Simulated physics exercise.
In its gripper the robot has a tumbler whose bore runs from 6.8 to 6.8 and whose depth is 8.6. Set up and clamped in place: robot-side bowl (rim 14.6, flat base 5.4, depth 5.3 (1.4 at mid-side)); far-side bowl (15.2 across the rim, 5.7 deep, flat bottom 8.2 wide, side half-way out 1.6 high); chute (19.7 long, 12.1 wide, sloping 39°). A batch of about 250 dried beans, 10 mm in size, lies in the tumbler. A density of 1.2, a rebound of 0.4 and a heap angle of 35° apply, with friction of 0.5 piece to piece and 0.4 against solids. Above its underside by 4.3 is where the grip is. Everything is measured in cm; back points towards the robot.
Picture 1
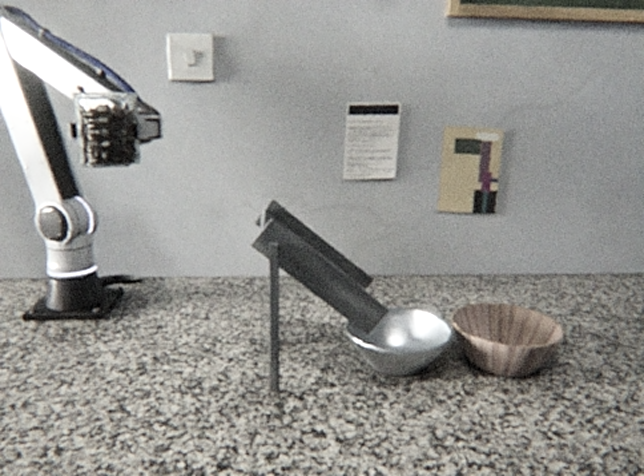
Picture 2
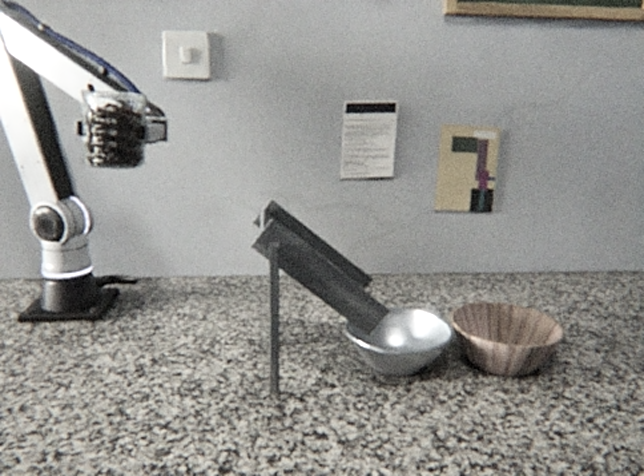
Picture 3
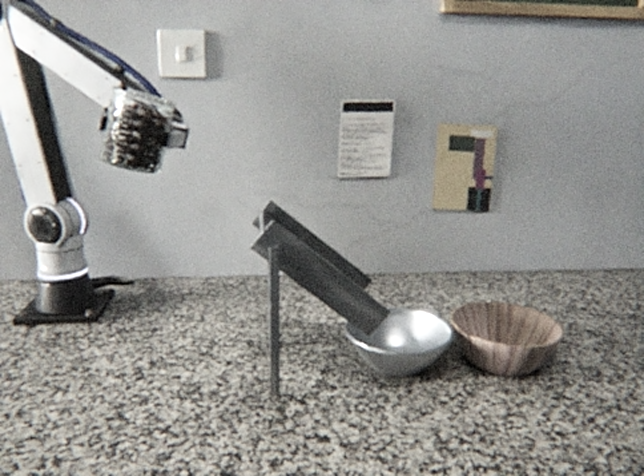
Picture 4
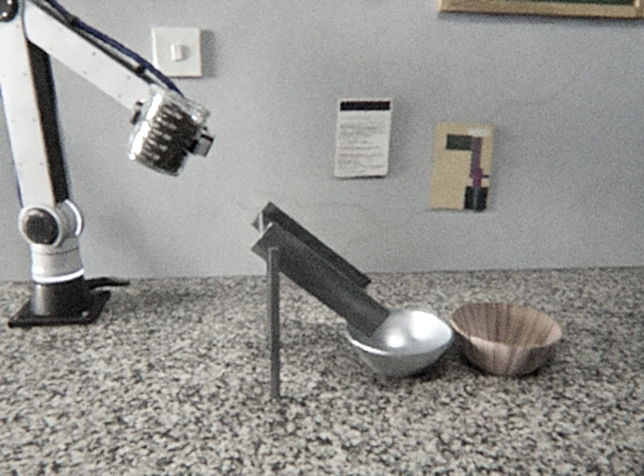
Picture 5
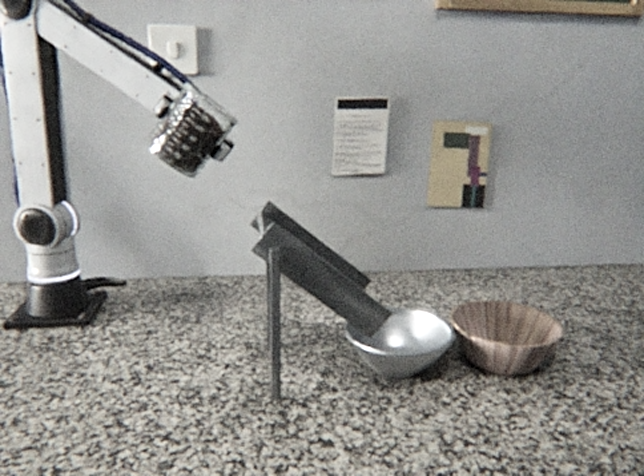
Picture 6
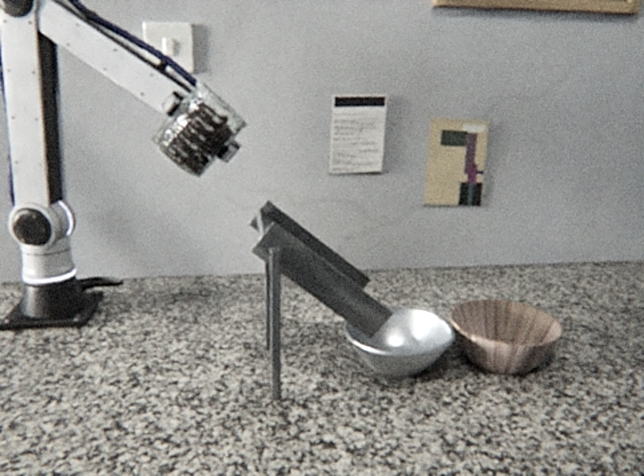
To begin with, a robot arm at the left holds a clear tumbler of dark beans upright, with a sloping grey chute, a silvery bowl and a wooden bowl on the speckled counter. The arm then carries the tumbler rightward toward the chute's raised end, tilting it steadily to the right, the beans still inside.
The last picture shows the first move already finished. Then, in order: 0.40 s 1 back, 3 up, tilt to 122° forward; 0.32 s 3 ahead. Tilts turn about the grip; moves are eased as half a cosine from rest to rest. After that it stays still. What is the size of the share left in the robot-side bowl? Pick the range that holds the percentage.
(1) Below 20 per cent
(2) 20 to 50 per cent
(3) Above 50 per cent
Option 3: Above 50 per cent.
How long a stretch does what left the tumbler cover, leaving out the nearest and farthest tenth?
About 34 centimetres.
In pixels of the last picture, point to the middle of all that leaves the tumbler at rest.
At about (398, 357).
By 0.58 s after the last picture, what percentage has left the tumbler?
Around 45 % is out.
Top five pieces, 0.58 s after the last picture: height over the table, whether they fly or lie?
They are some 36 centimetres up.
Then, 0.29 s later, tilted 107° forward, highest piece 39 above the table; 251 in the tumbler.
Then, 0.58 s later, tilted 122° forward, highest piece 37 above the table; 138 in the tumbler, 31 on the table or floor, 2 in the robot-side bowl, 80 on the chute or in flight.
Then, 0.92 s later, tilted 122° forward, highest piece 29 above the table; 89 on the table or floor, 88 in the robot-side bowl, 74 on the chute or in flight.
Then, 1.97 s later, tilted 122° forward, highest piece 5 above the table; 156 in the robot-side bowl, 95 on the table or floor.
At rest, 156 in the robot-side bowl, 95 on the table or floor. That is 62 % in the robot-side bowl.
